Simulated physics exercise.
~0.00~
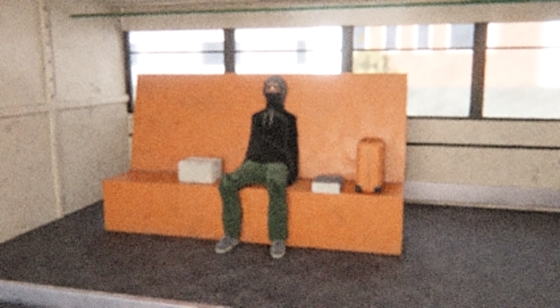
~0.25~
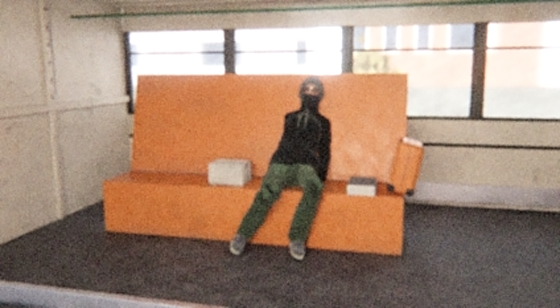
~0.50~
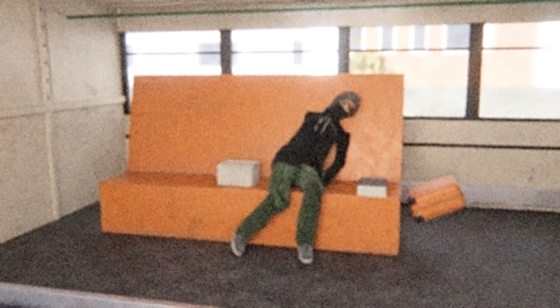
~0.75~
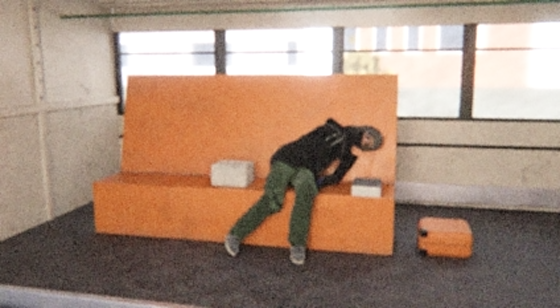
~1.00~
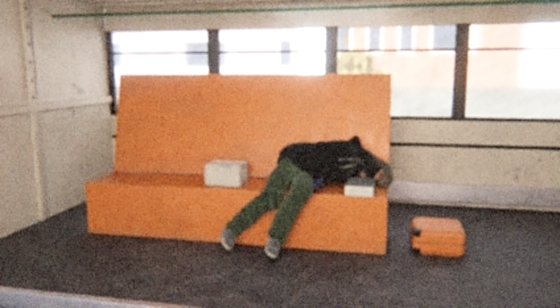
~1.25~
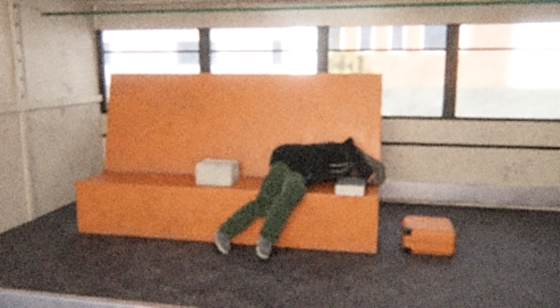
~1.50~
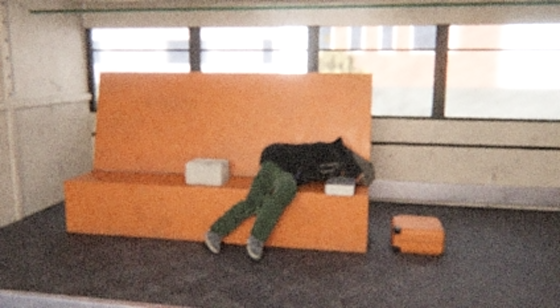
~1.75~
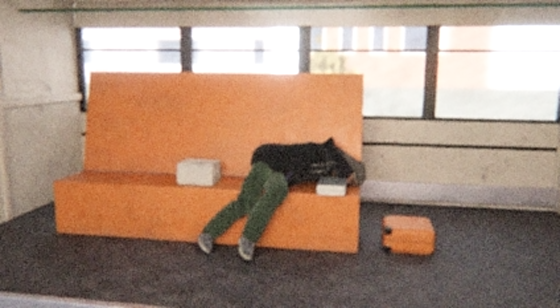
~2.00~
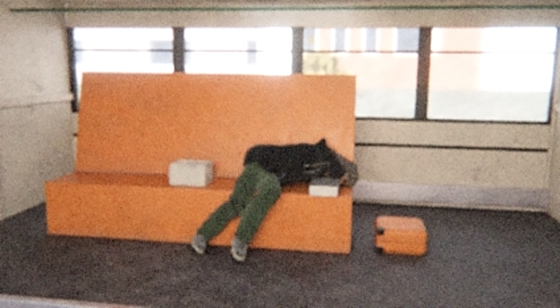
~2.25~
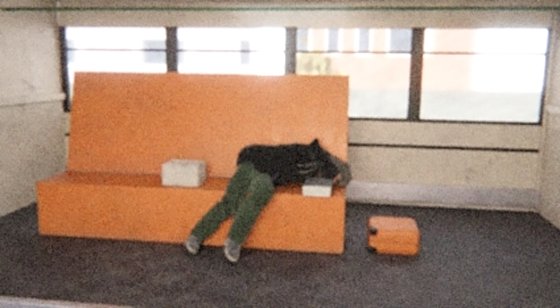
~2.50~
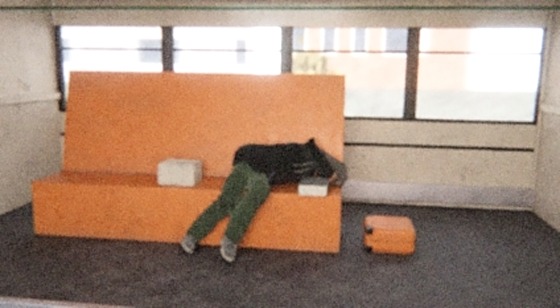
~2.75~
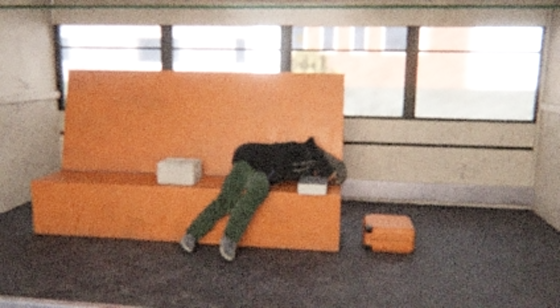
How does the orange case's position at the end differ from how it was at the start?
At the start the orange case stands upright on the bench, and at the end it lies on its side on the floor to the right.
